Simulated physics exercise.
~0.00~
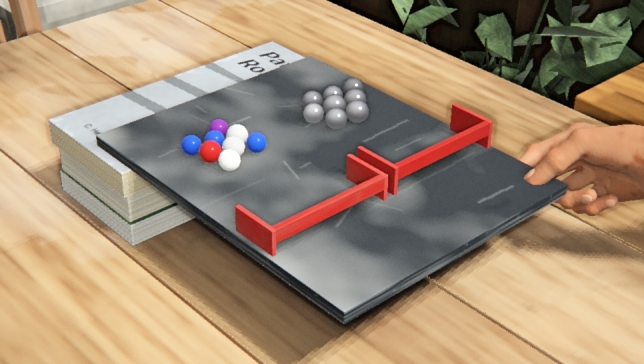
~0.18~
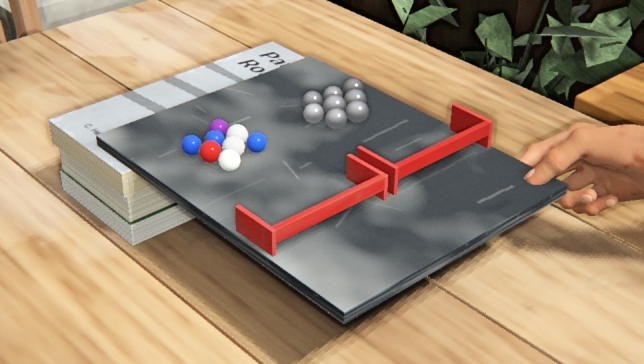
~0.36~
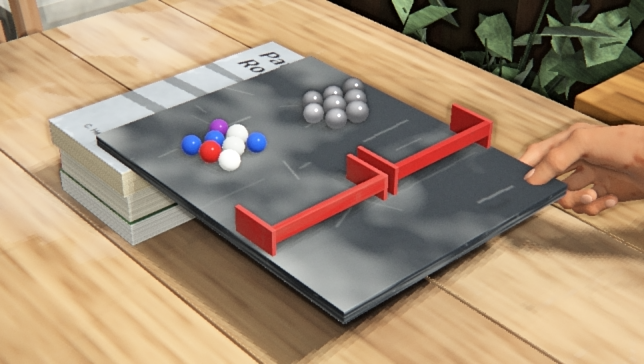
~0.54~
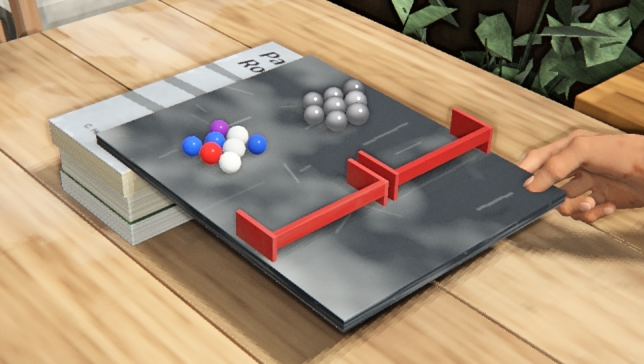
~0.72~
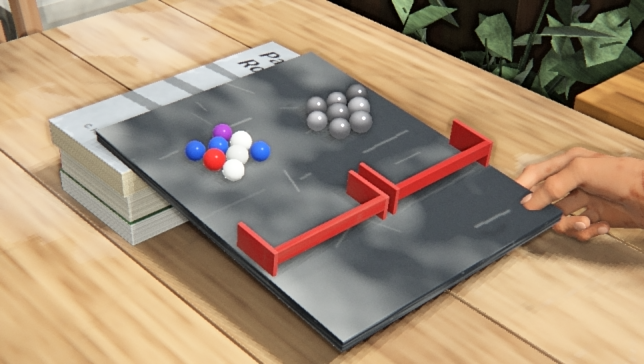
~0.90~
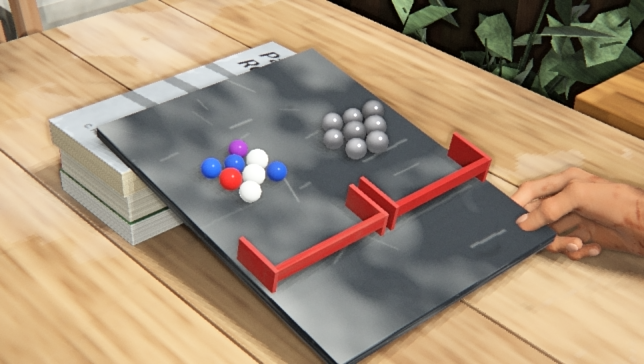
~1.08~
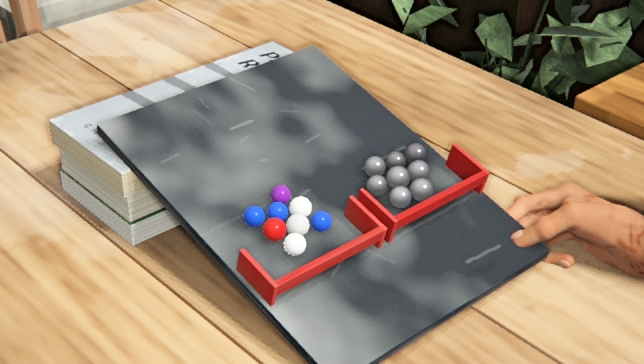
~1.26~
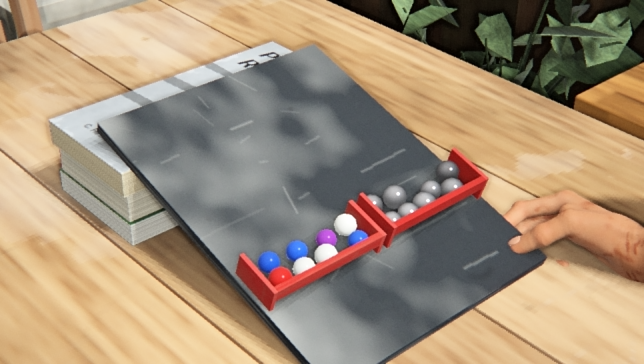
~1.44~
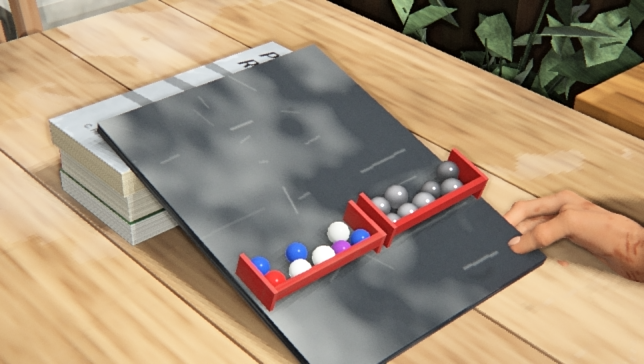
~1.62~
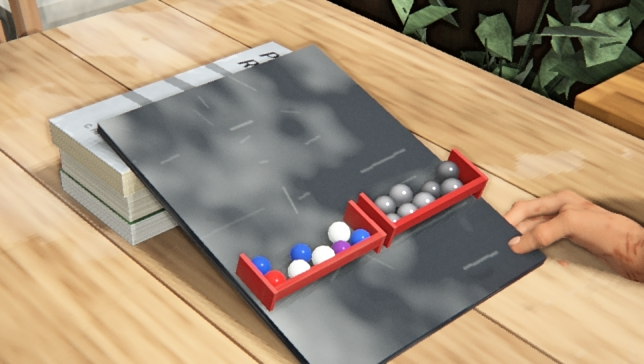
A dark grey board lies on a wooden table, seen from above at an angle, its far left end on a stack of books and its right end held by a hand. On it sit a cluster of blue, white, red and purple balls at left and a cluster of grey balls farther back, with two red bracket-shaped gates downslope. At first nothing moves, then the hand lowers its end and the board tilts. Both clusters slide down toward the lower right, gathering speed. The coloured balls collect behind the nearer gate and the grey ones behind the farther, where they settle.
